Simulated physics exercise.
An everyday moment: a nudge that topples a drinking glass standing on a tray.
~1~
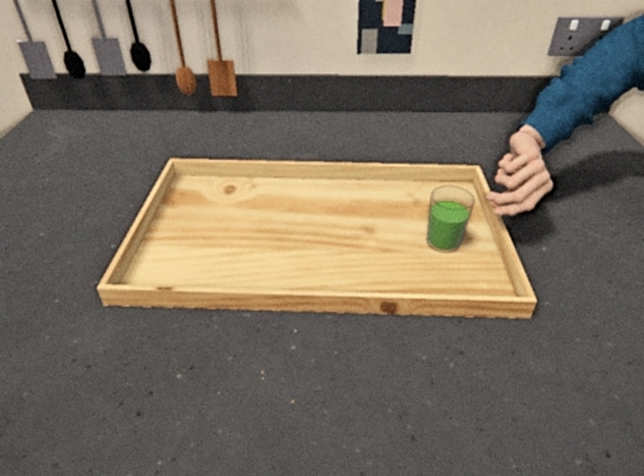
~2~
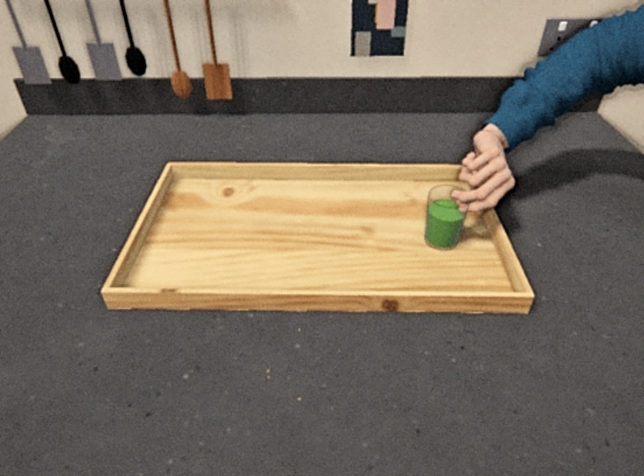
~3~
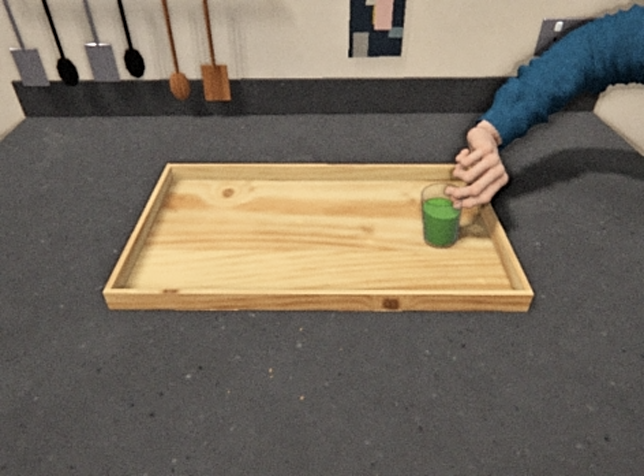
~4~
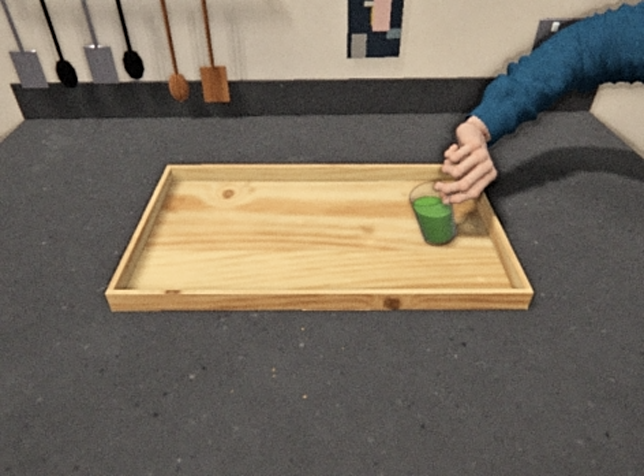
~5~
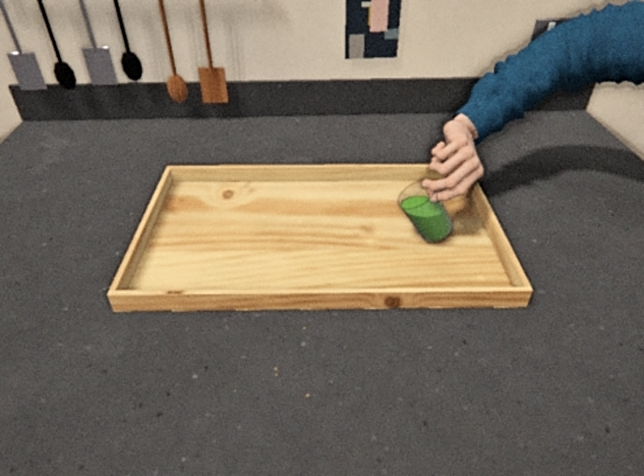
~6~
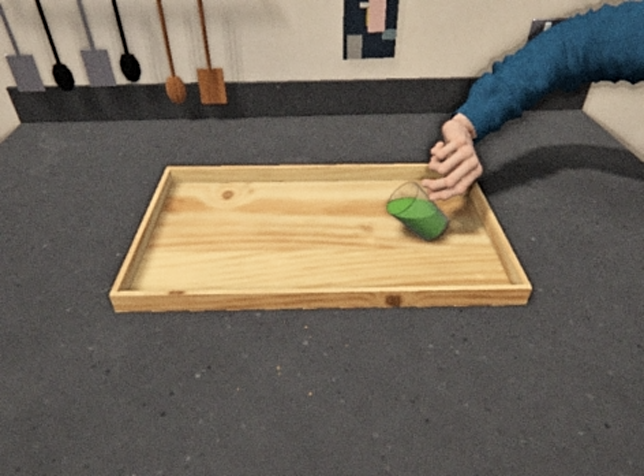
On a kitchen counter, a hand reaching in from the right nudges a glass of green liquid, tilting it leftward over a wooden tray.
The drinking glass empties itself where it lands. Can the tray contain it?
In the end it stays in the tray.
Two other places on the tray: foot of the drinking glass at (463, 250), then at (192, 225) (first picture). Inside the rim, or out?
At the first place it is held by the rim, at the second it wets the top as well.
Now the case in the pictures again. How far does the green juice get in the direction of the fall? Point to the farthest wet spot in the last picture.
At about (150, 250).
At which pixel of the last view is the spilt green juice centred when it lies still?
Roughly at (236, 240).
Next, the drinking glass lies in the tray; the puddle covers about as much as a plate; the top is dry.
After that, the puddle covers about as much as a tray; the top is dry.
Finally, the puddle covers about as much as a tray; the top is dry.
